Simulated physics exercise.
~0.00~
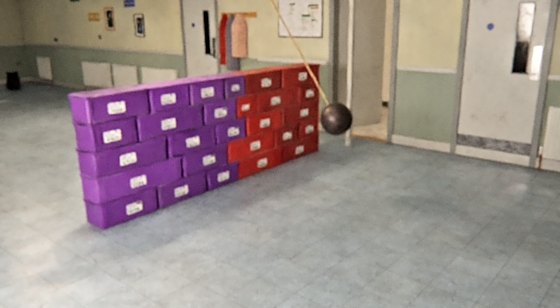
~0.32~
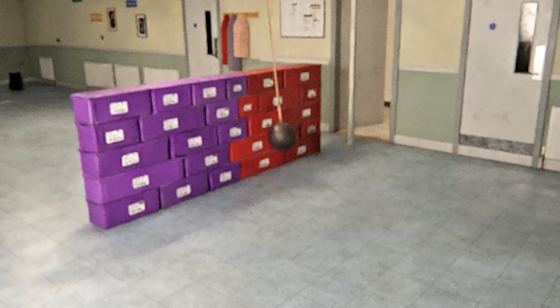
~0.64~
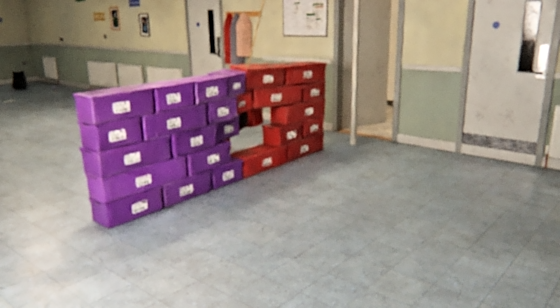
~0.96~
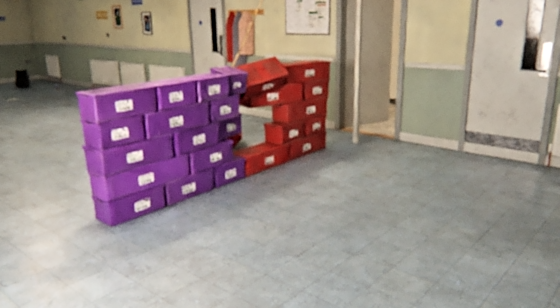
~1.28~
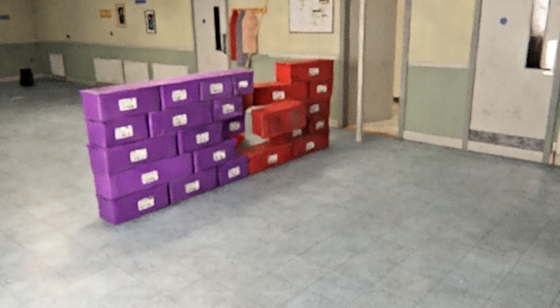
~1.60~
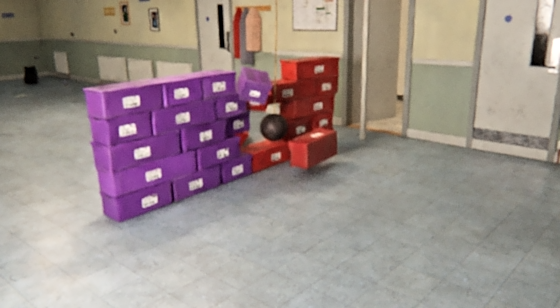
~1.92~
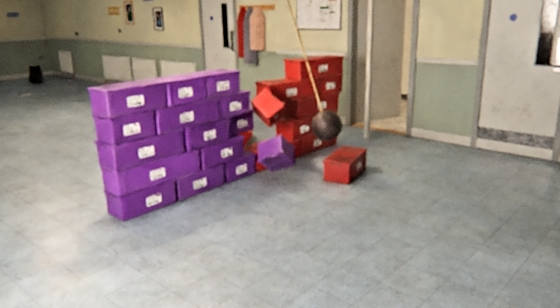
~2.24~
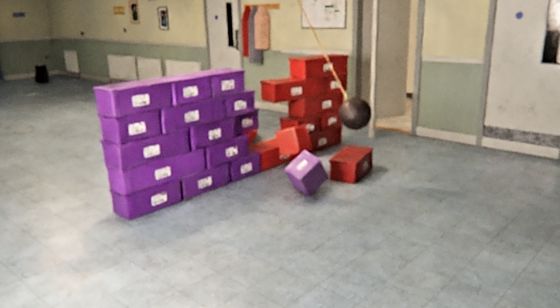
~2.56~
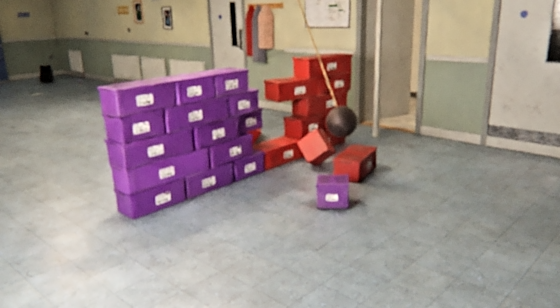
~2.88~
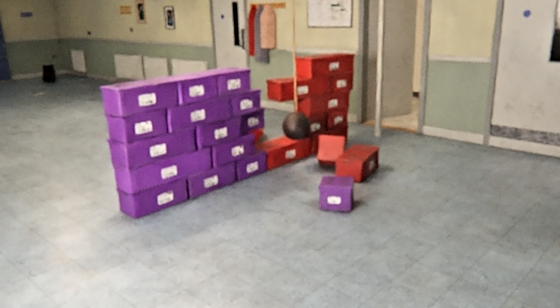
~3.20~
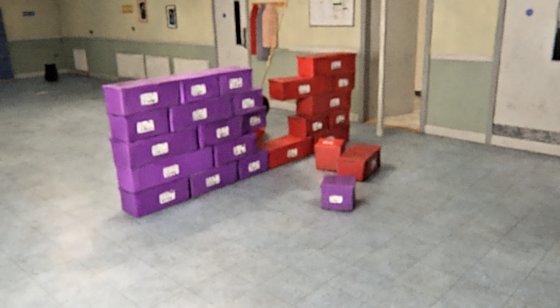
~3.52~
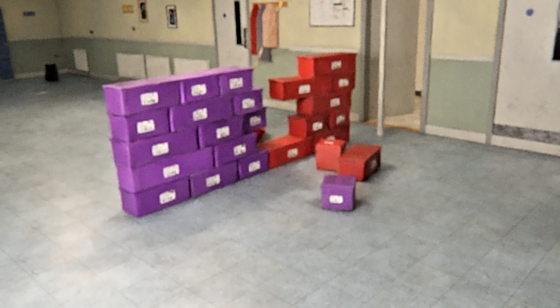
In a bare hall with a tiled floor, a dark ball on a line swung through a wall of purple and red boxes, then back again, knocking several red ones and a purple one down and leaving a gap between two standing sections.
